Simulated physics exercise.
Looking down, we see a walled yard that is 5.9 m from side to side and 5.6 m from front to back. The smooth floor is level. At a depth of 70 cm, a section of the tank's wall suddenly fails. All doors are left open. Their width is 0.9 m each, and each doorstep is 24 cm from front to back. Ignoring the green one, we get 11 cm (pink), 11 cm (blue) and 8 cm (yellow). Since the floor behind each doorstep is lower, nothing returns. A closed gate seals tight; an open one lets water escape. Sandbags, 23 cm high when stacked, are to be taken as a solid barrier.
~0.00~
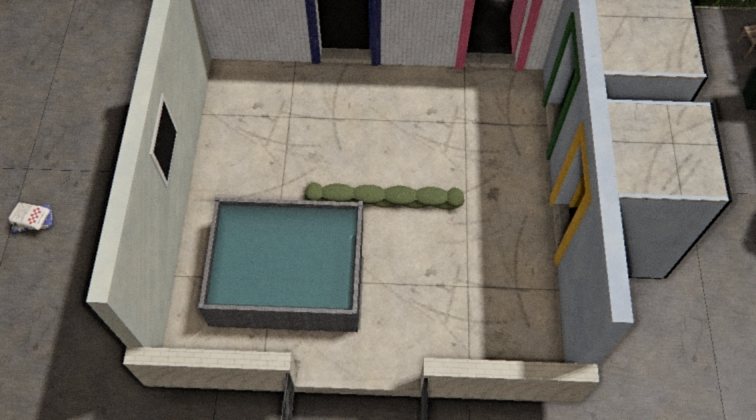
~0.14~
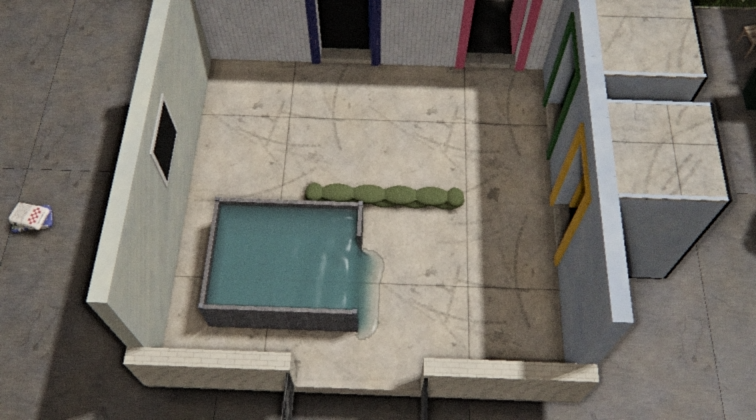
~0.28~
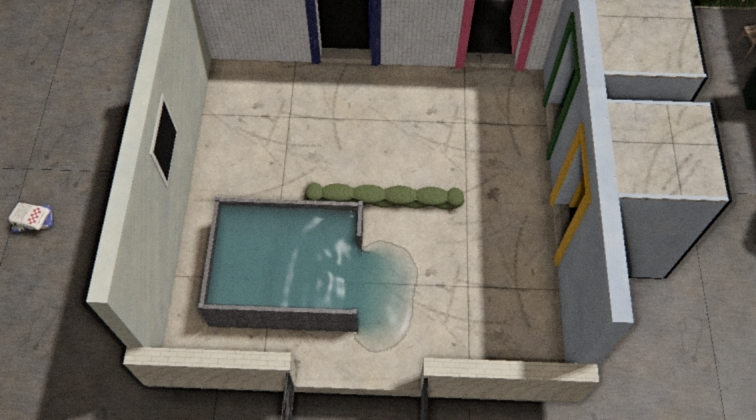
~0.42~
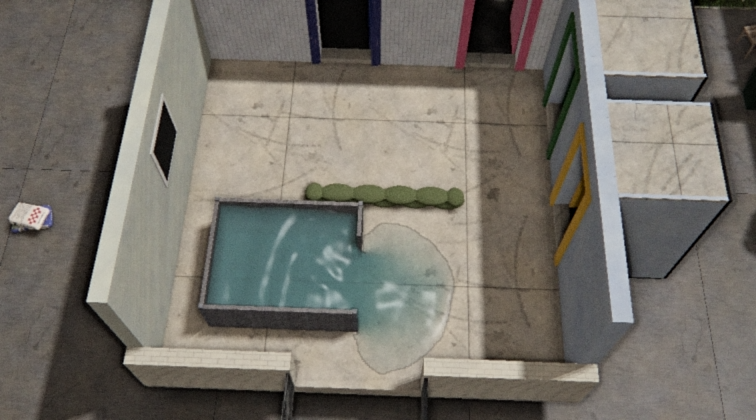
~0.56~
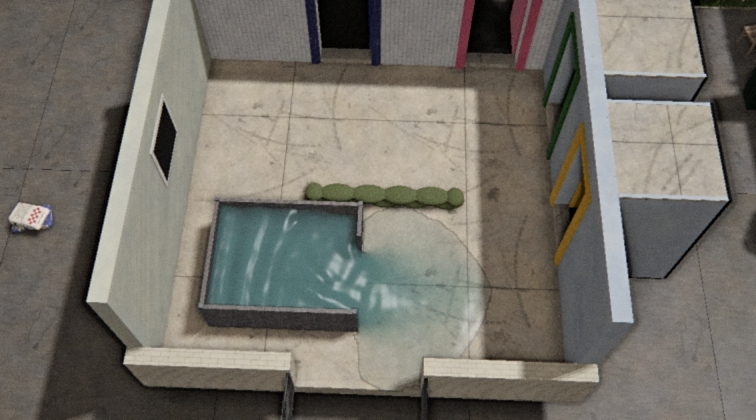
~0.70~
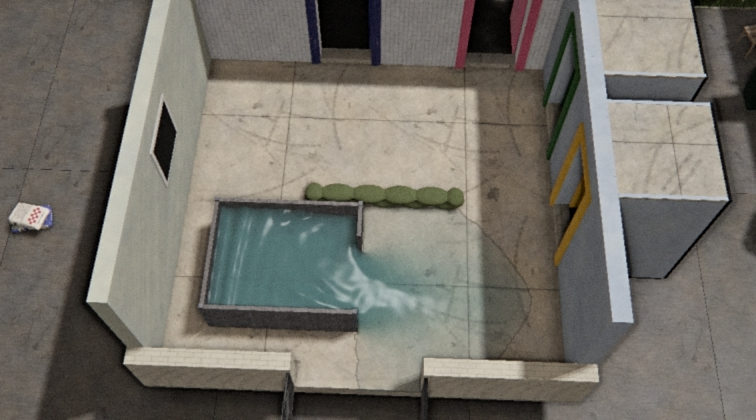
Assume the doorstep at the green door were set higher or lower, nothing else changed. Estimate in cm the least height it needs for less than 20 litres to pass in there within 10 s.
I would say 7.5 cm.
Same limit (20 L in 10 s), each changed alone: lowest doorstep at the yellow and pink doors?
Some 20 cm for yellow, some 17 cm for pink.
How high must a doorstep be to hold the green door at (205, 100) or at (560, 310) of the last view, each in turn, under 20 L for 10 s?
You'd want about 7.5 cm there first, then about 29 cm.
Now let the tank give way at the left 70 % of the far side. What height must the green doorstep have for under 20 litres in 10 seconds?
In that case you'd want it roughly 16 cm high.
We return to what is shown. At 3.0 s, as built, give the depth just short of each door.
In cm: Pink 1, blue 0, yellow 20, green 7.
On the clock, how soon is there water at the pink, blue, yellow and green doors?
Pink = 3.0 s, blue = 4.5 s, yellow = 1.1 s, green = 2.0 s.
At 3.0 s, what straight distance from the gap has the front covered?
Around 5.2 m out.
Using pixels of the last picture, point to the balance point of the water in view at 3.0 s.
Around (412, 276).
After 1.4 s water covers 30 % of the floor, deepest (50 cm) near (557, 379); it has not reached the green door.
After 3.0 s water covers 35 % of the floor, deepest (30 cm) near (557, 379); 7 cm at the green door, 0 litres in over its 15 cm doorstep.
After 10.0 s water covers 90 % of the floor, deepest (12 cm) near (161, 364); 9 cm at the green door, 0 litres in over its 15 cm doorstep.
At the green door as built, the water arrived by 2.1 s and peaked near 11 cm at 6.0 s.
With a doorstep of 6 cm, 35 litres would have come in within the 10 s; with 9.5 cm, 8 litres. So under 20 litres takes about 7.5 cm.
